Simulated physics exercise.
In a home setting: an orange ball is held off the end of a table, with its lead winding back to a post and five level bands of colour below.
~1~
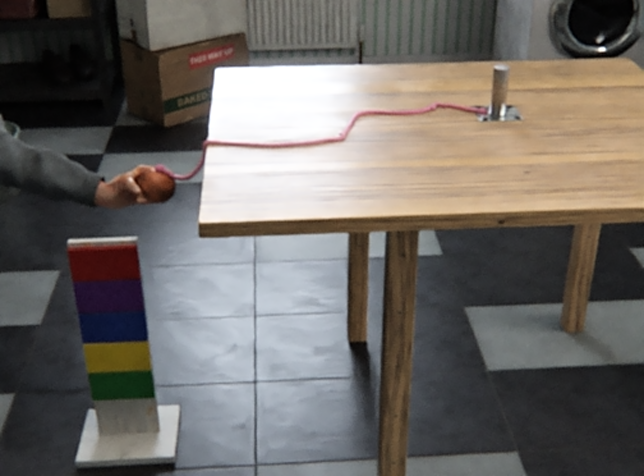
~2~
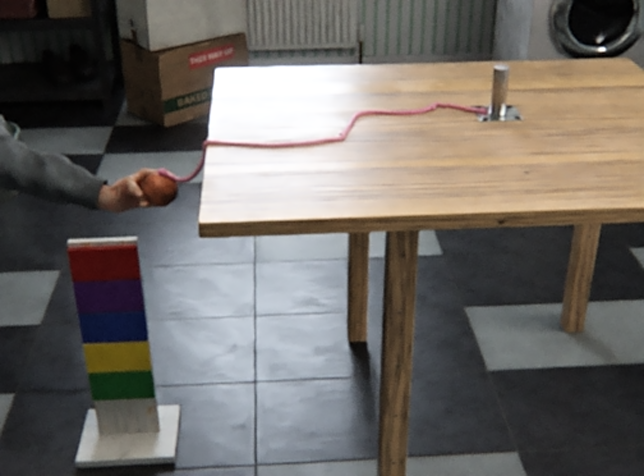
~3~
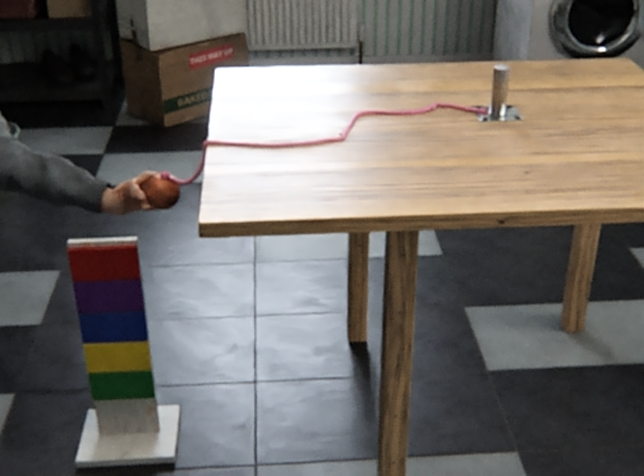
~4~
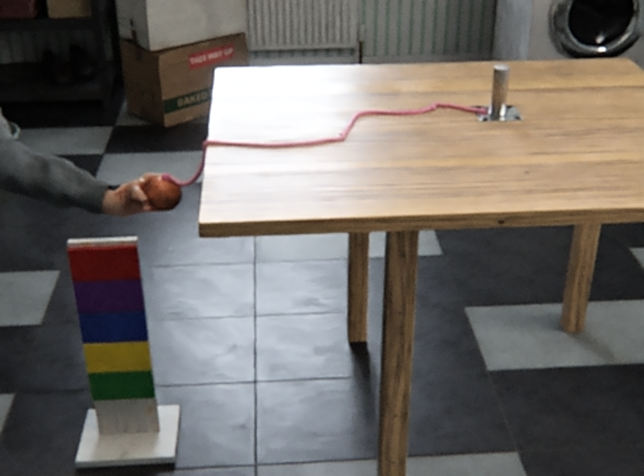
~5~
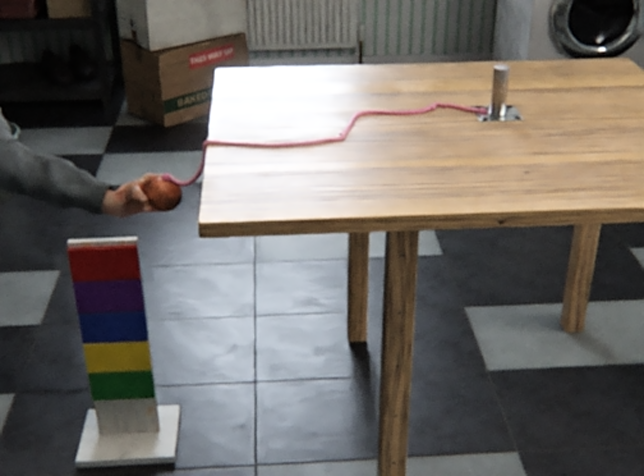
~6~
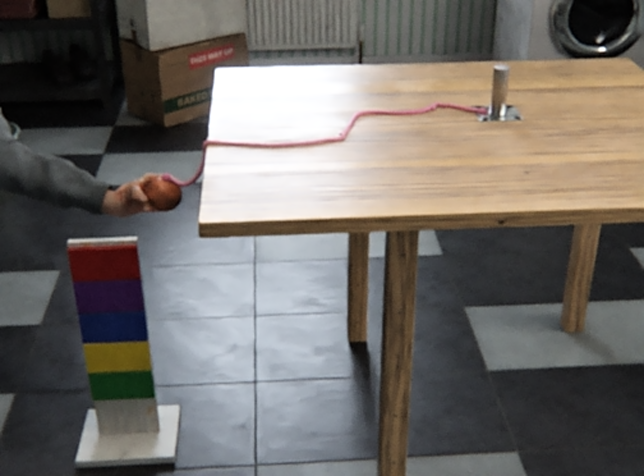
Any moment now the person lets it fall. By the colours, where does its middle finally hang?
At the purple band.
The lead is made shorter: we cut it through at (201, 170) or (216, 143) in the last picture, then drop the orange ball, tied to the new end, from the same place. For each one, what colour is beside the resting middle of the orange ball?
Red; none, it hangs higher.
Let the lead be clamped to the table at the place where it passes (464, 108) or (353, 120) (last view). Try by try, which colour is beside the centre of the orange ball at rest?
Taking the two tries in turn, you'd get purple and then red.
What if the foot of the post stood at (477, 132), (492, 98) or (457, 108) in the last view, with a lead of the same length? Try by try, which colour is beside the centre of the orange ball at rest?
For the first it is blue, for the second purple, for the third blue.
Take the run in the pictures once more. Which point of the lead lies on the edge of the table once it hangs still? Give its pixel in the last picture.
Position: Approx. (291, 144).
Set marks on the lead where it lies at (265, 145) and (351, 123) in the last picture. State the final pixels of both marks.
The first one ends up at (208, 161) and the second one at (302, 127).
Soon after, ball near (247, 284); level with purple.
After that, ball near (198, 291); level with purple.
In the end, ball near (212, 291); level with purple. Its centre hangs level with the purple band.
